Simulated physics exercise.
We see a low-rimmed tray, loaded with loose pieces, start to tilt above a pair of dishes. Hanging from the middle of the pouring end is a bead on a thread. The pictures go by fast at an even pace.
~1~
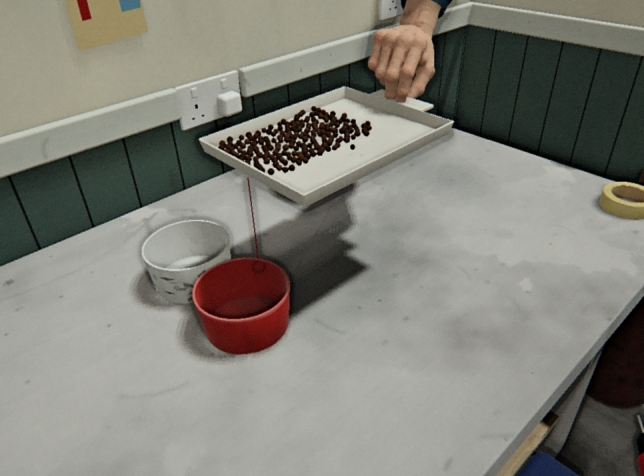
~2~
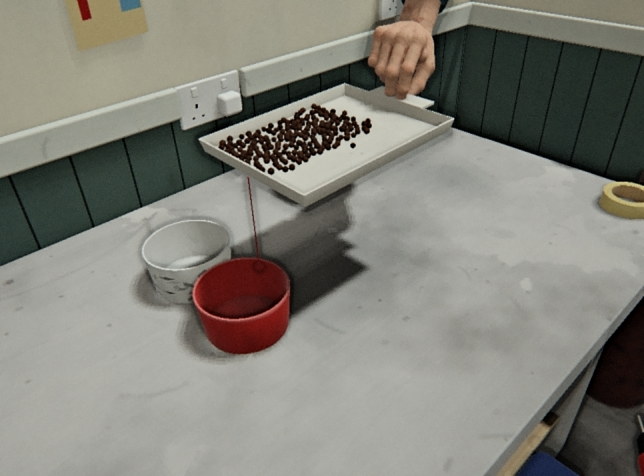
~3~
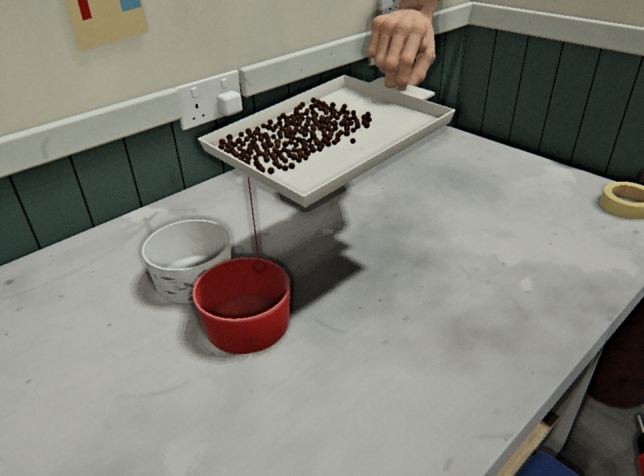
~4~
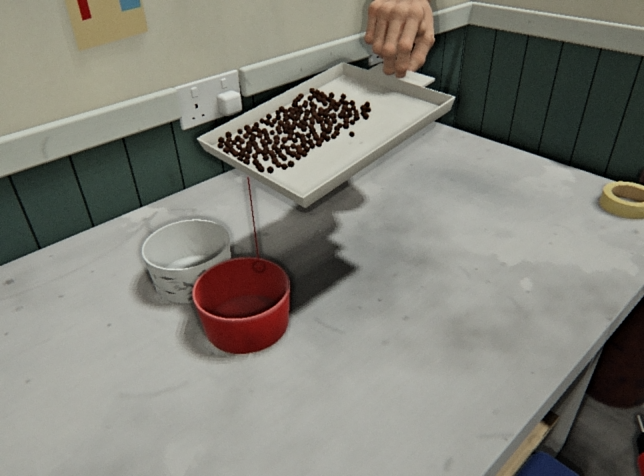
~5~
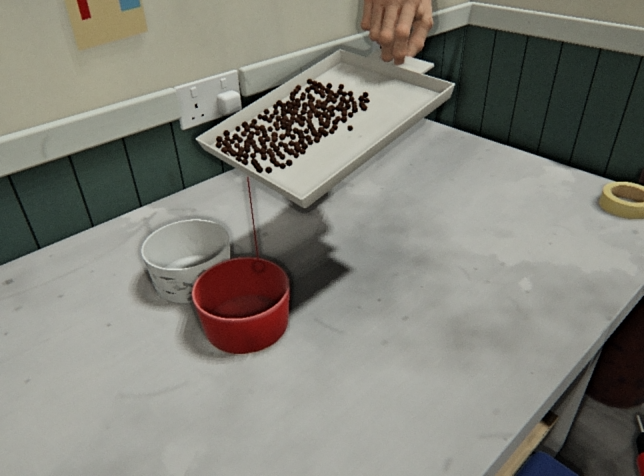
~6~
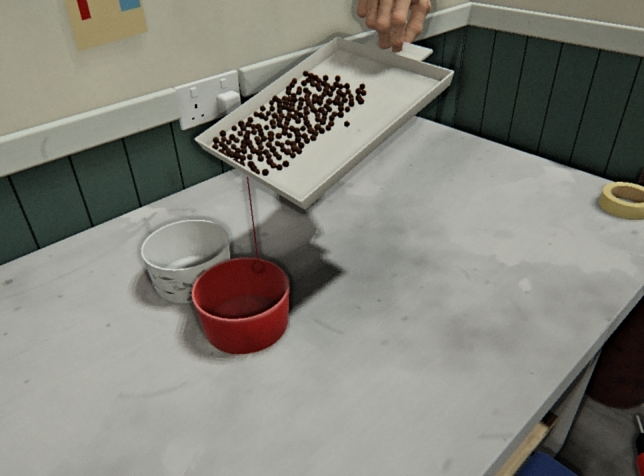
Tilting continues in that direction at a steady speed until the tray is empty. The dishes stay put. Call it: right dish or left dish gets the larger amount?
Right dish.
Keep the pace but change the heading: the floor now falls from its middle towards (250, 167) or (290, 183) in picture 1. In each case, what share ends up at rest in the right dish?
First case about 50 percent; second case about 20 percent.
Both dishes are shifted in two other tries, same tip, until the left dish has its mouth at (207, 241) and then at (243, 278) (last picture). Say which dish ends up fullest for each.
In the first try it's the right-side dish, and in the second it's the left-side dish.
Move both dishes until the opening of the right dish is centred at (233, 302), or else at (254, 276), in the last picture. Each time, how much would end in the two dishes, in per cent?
Result: 80 % and 30 %.
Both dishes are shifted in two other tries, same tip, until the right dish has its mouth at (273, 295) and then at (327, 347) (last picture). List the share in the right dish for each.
About 50 per cent first, then about 10 per cent.
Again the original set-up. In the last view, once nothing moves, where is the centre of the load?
Somewhere around (238, 335) in the final view.
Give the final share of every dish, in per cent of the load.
In the left dish 0 per cent comes to rest, in the right dish 50 per cent.
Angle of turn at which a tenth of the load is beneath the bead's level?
I'd say close to 95 degrees.
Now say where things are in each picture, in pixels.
In the first frame, corners of the pouring end at (203, 139) and (304, 192), level; middle of the load at (301, 137), allspice berries; left dish at (152, 277); right dish at (205, 326); bead on its thread at (259, 267).
In the second frame, corners of the pouring end at (203, 139) and (304, 192), level; middle of the load at (301, 135).
In the third frame, corners of the pouring end at (203, 138) and (304, 193), tipped barely, lowest at the right corner; middle of the load at (301, 131).
In the fourth frame, corners of the pouring end at (202, 138) and (303, 194), tipped a little, lowest at the right corner; middle of the load at (299, 126).
In the fifth frame, corners of the pouring end at (200, 138) and (302, 196), tipped a little, lowest at the right corner; middle of the load at (297, 120).
In the sixth frame, corners of the pouring end at (199, 138) and (301, 197), tipped clearly, lowest at the right corner; middle of the load at (294, 117), about a quarter on the move; left dish at (151, 277); right dish at (204, 326).
Soon, tray tipped steeply; nearly all on the tray; a stray few in the air.
A while on, tray tipped past a quarter turn; a small part on the tray; about a third in the right dish; a stray few in the left dish; about a quarter outside both; about a third in the air.
Towards the end, tray tipped past a quarter turn; about half in the right dish; a stray few in the left dish; about half outside both.
Finally, tray tipped past a quarter turn; about half in the right dish; a stray few in the left dish; about half outside both.
